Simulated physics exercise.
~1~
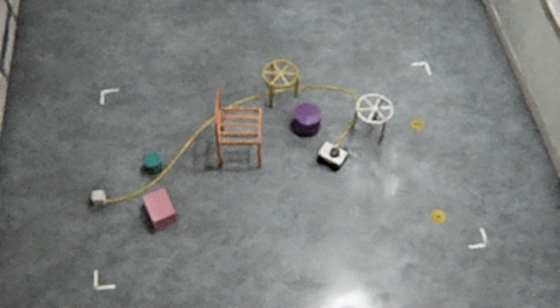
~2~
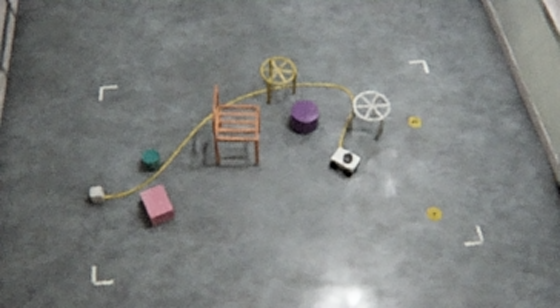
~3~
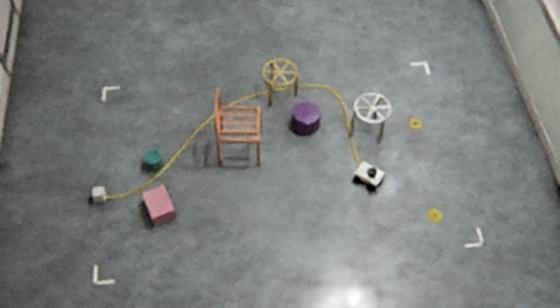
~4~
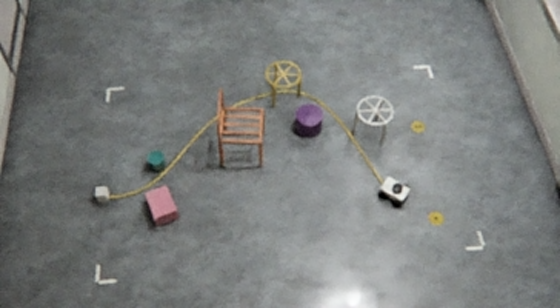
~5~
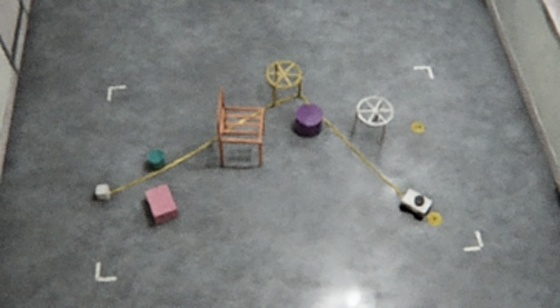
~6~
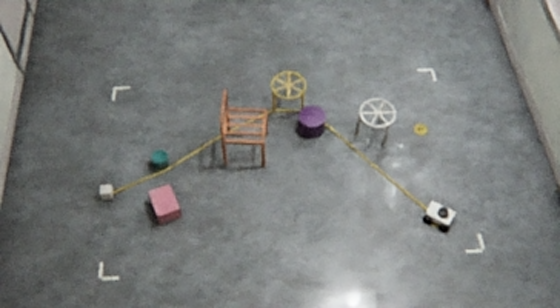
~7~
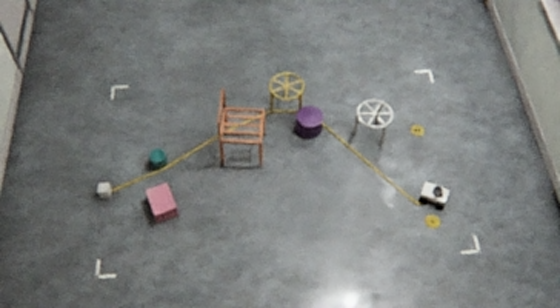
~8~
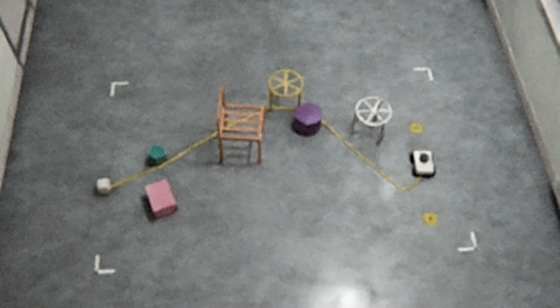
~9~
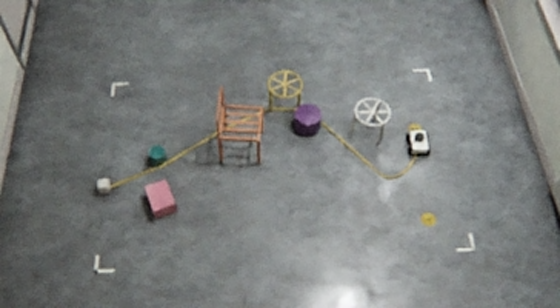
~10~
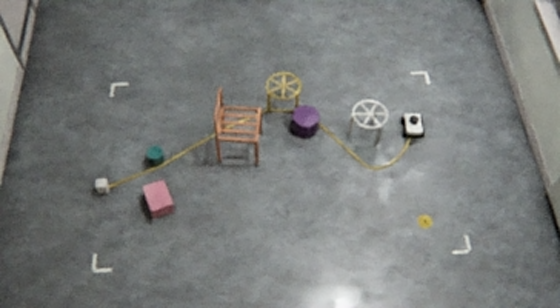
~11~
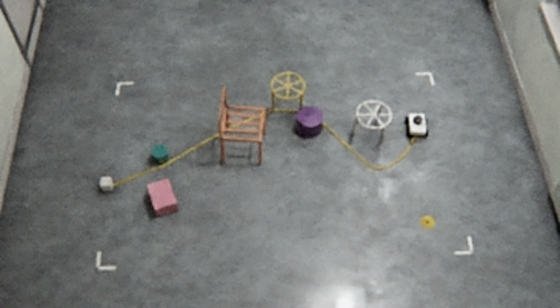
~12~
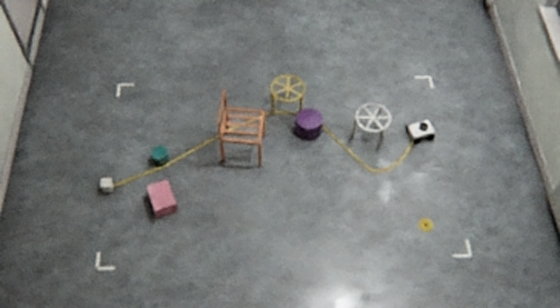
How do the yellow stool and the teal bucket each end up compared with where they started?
The yellow stool ends slightly shifted from its starting spot, while the teal bucket stays where it was.
